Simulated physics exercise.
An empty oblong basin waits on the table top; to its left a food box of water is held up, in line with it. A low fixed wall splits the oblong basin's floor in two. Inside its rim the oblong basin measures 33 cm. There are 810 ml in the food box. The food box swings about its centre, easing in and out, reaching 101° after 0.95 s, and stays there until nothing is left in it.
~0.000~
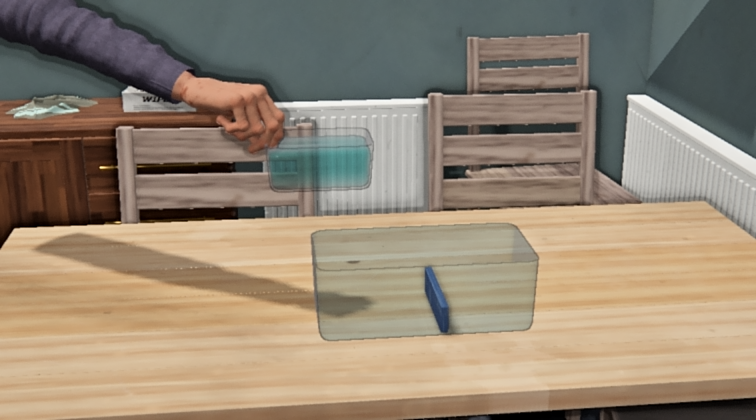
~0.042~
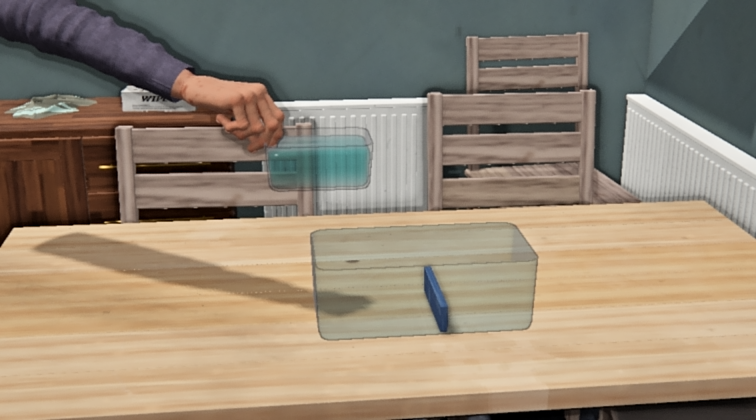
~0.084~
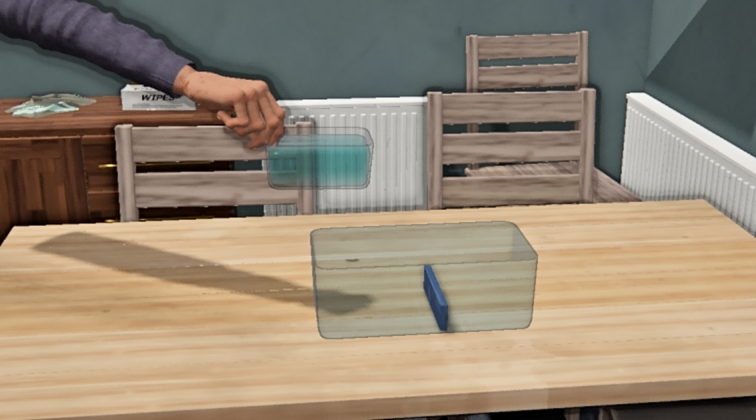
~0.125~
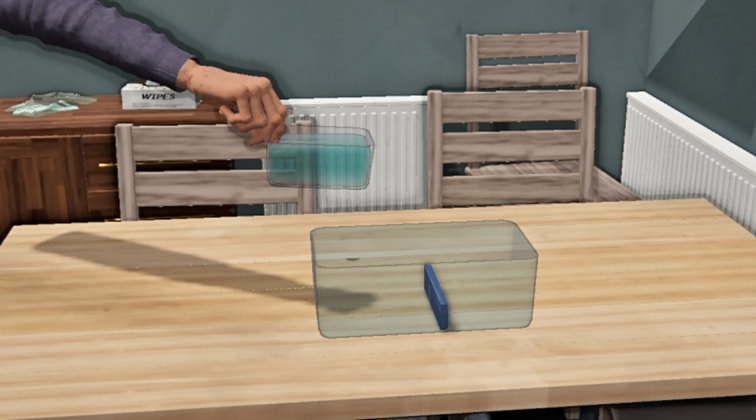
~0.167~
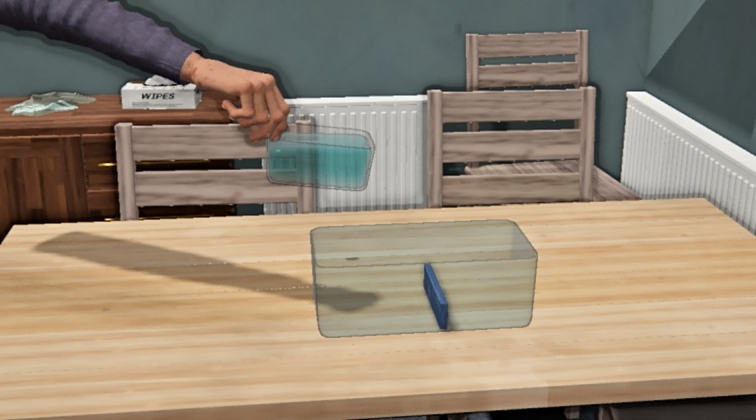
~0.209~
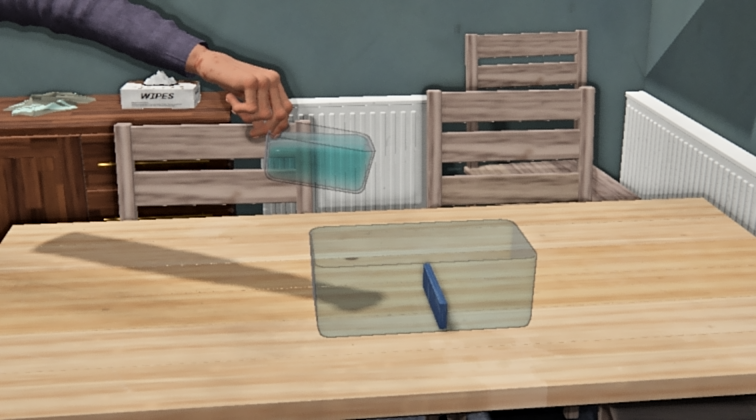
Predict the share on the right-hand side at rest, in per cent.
The far part has some 11 per cent.
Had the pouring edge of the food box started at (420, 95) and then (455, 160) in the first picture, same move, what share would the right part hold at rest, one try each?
First 75, then 90 per cent.
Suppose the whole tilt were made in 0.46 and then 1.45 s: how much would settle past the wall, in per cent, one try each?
First 15, then 15 per cent.
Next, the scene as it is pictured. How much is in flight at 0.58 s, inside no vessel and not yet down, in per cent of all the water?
Some 42 per cent.
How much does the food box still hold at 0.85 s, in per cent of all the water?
Some 7 per cent.
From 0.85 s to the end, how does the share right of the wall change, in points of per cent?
It goes up by about 2.
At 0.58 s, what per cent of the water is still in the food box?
Some 40 per cent.
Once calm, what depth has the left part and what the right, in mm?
Left about 24 mm, right about 4 mm.
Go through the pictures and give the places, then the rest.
In the first picture, it leans 0°; its right rim is at (370, 138); the water meets the walls at (268, 145) and (368, 142); the oblong basin's rim runs from (314, 251) to (527, 242); the wall's top is at (436, 287).
In the second picture, it leans 0°; its right rim is at (370, 137); the water meets the walls at (267, 145) and (368, 142).
In the third picture, it leans 2°; its right rim is at (370, 138); the water meets the walls at (267, 143) and (368, 142).
In the fourth picture, it leans 4°; its right rim is at (371, 139); the water meets the walls at (268, 142) and (369, 141).
In the fifth picture, it leans 8°; its right rim is at (372, 141); the water meets the walls at (269, 141) and (370, 141).
In the sixth picture, it leans 12°; its right rim is at (372, 145); the water meets the walls at (269, 140) and (370, 142).
By 0.58 s the tilt is 68° and 40 per cent is still to pour, 18 is left of the wall and 0 right of it.
By 0.85 s the tilt is 98° and 7 per cent is still to pour, 79 is left of the wall and 9 right of it.
By 1.14 s the tilt is 101° and 0 per cent is still to pour, 85 is left of the wall and 11 right of it.
By 1.45 s the tilt is 101° and 0 per cent is still to pour, 85 is left of the wall and 11 right of it.
At rest 85 per cent lies left of the wall, 11 right of it and 3 outside.
